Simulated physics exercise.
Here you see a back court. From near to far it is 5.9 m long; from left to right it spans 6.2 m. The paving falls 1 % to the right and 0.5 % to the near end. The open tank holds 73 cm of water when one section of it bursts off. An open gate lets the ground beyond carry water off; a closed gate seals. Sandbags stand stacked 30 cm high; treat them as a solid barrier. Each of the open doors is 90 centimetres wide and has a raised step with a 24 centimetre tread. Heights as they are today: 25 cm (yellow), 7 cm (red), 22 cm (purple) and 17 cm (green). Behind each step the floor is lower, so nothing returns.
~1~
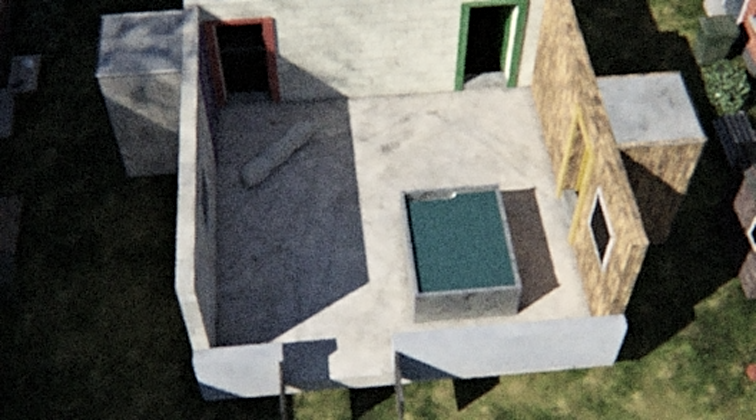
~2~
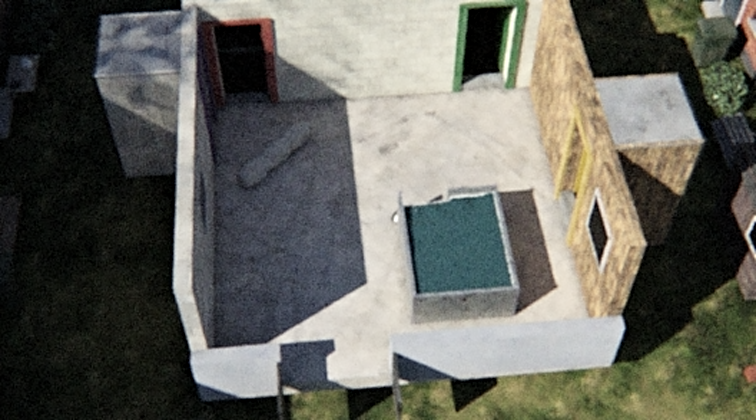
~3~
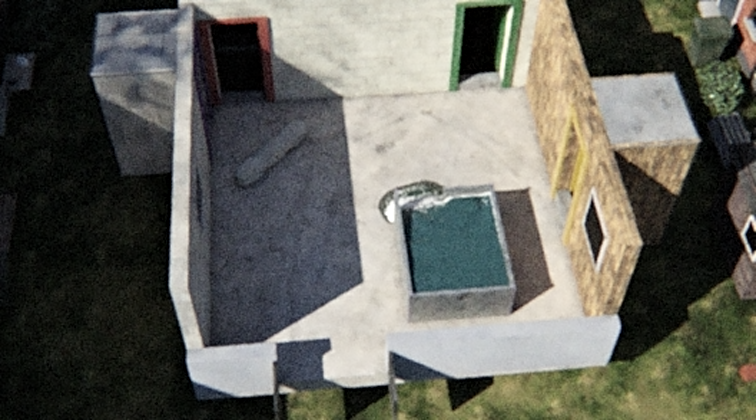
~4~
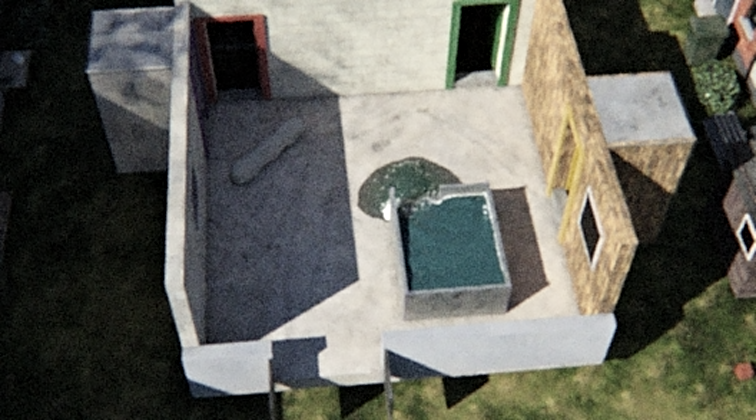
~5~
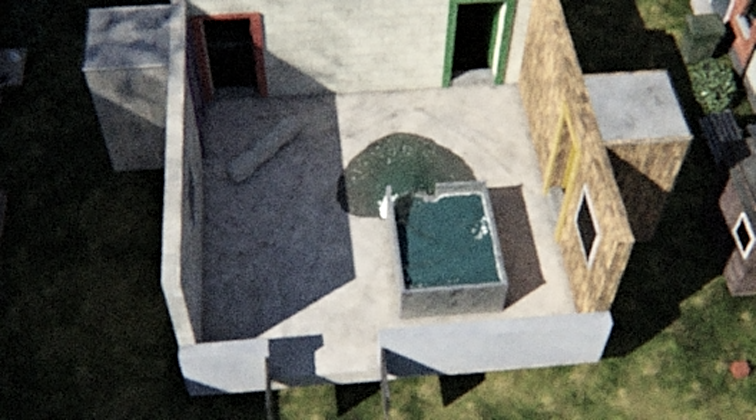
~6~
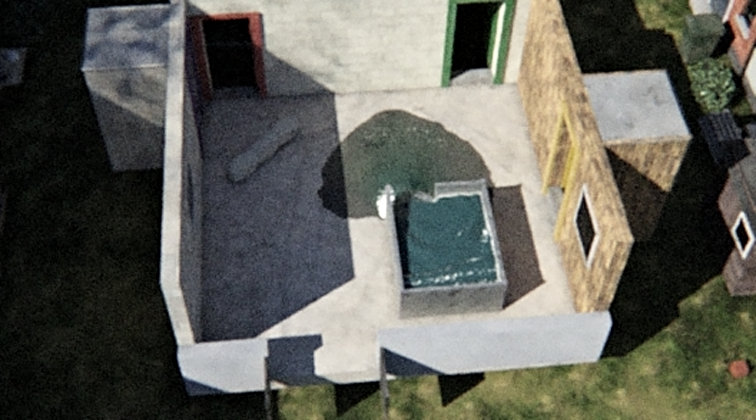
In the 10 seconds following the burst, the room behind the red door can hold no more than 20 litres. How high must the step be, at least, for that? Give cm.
About 7.5 cm.
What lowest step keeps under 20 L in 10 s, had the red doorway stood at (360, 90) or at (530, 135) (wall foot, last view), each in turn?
In turn: Roughly 20 cm, roughly 9.5 cm.
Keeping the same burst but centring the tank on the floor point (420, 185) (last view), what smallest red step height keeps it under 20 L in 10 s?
Then it needs to be around 16 cm high.
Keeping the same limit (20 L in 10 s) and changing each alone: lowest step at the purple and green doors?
You'd want some 10.5 cm at purple and some 14.0 cm at green.
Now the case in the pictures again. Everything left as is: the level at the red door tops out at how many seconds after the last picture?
Near 6.5 seconds.
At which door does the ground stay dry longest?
The yellow one comes last.
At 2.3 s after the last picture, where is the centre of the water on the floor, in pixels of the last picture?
(408, 191) or so.
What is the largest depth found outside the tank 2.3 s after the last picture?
28 cm.
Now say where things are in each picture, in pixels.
The first frame shows still water, 73 cm deep, in the open tank at (458, 241); the red door at (244, 66) is dry.
In the second frame, the gap is on the far side, the front 0.3 m out at a hidden place; the back of the open tank holds 73 cm.
In the third frame, the front is at (416, 186), 0.8 m from the gap on the far side; 0.7 m2 of floor is wet, 73 cm left at the back.
In the fourth frame, water pours out on the far side and has run 1.3 m, to (405, 161); about 7 cm deep outside, 73 cm at the back.
In the fifth frame, water pours out on the far side and has run 1.9 m, to (395, 136); about 5 cm deep outside, 70 cm at the back.
In the sixth frame, water pours out on the far side and has run 2.5 m, to (385, 115); about 4 cm deep outside, 63 cm at the back; 2.4 m in a straight line remain to the red door at (231, 61).
Then, 0.7 s after the last picture water covers 30 % of the floor, deepest (37 cm) near (406, 211); it has not reached the red door.
Then, 2.3 s after the last picture water covers 45 % of the floor, deepest (28 cm) near (515, 87); 7 cm at the red door, 0 litres in over its 7 cm step.
Then, 9.3 s after the last picture water covers 95 % of the floor, deepest (13 cm) near (568, 341); 7 cm at the red door, 26 litres in over its 7 cm step.
At the red door as built, the water peaked near 10 cm, 6.3 s after the last picture.
With a step of 7 cm, 26 litres would have come in within the 10 s; with 9.5 cm, 8 litres. So under 20 litres takes about 7.5 cm.
